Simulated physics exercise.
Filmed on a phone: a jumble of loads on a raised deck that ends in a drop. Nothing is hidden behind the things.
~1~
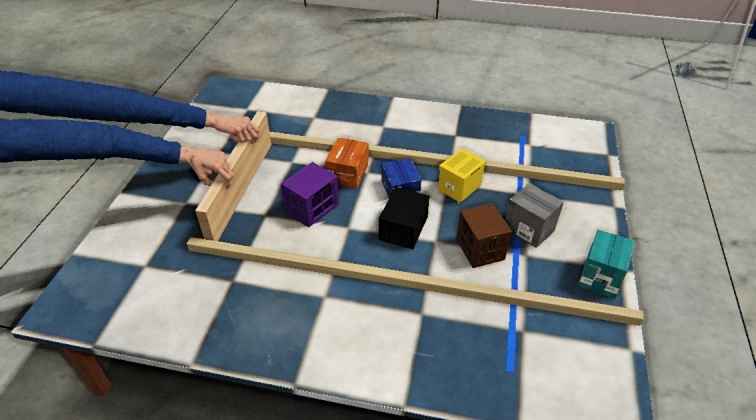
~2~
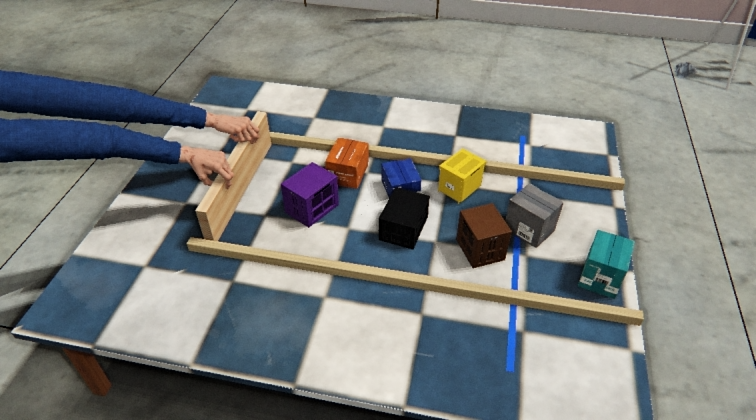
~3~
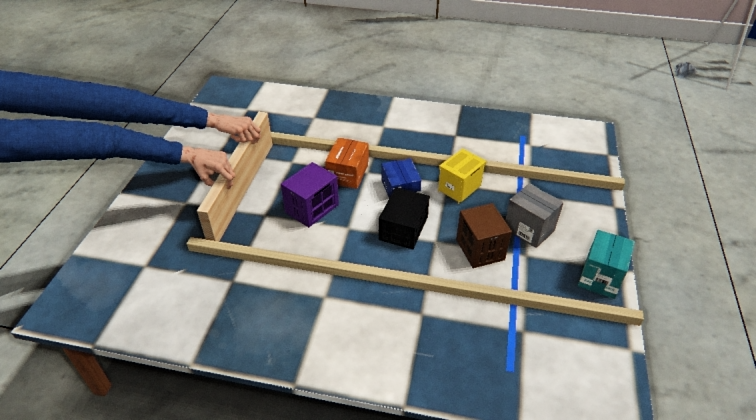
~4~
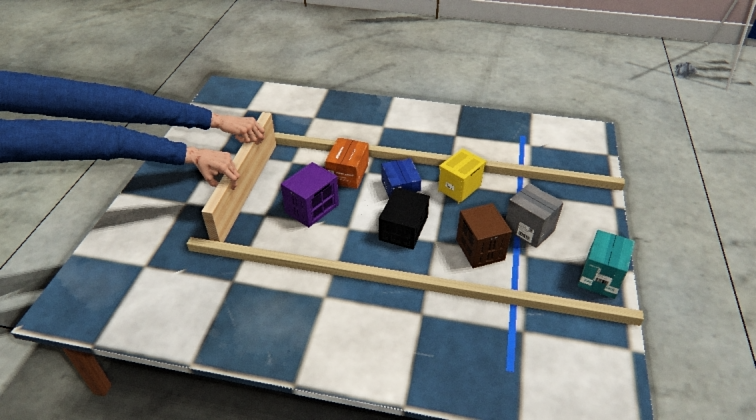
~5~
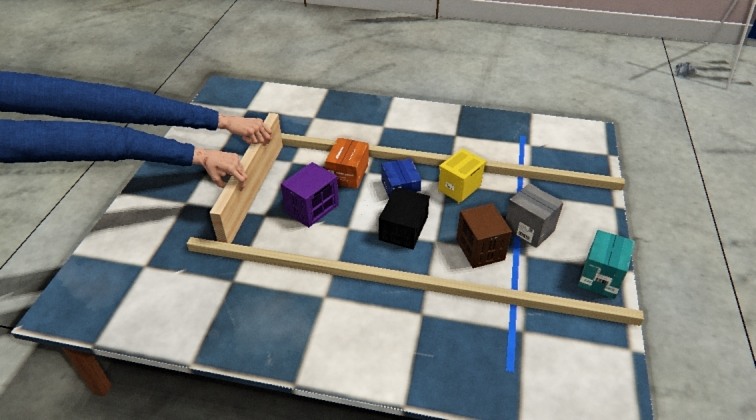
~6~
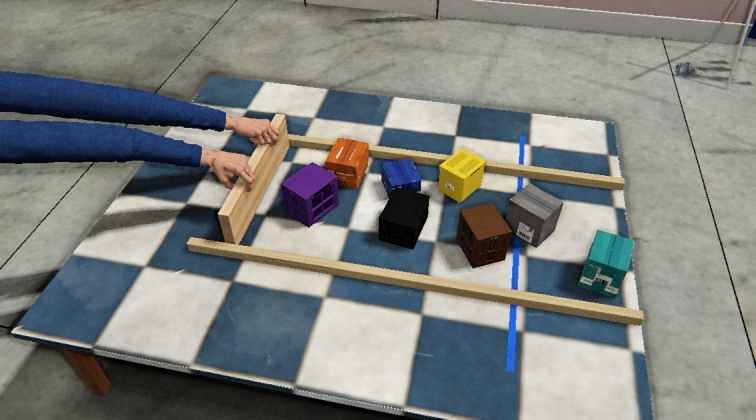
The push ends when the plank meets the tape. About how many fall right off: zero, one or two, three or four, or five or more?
The number that fall off is one or two.
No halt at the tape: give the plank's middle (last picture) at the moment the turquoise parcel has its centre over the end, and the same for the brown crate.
At (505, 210) for the turquoise parcel; at (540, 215) for the brown crate.
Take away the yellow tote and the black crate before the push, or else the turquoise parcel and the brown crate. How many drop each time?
0 in the first case, 0 in the second.
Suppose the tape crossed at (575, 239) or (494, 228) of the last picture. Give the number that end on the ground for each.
The counts: 5 and 0.
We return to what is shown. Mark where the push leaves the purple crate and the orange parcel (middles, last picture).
Near (538, 223) and (539, 189).
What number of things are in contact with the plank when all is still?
It touches 2.
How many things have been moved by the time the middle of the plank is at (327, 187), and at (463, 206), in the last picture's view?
The counts are 2 and 7.
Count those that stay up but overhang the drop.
That would be 1.
Early on, none off yet; turquoise parcel at rest near (606, 264); grey parcel at rest near (533, 215); brown crate at rest near (483, 236).
Finally, the number that fall off is one or two; lost, turquoise parcel.
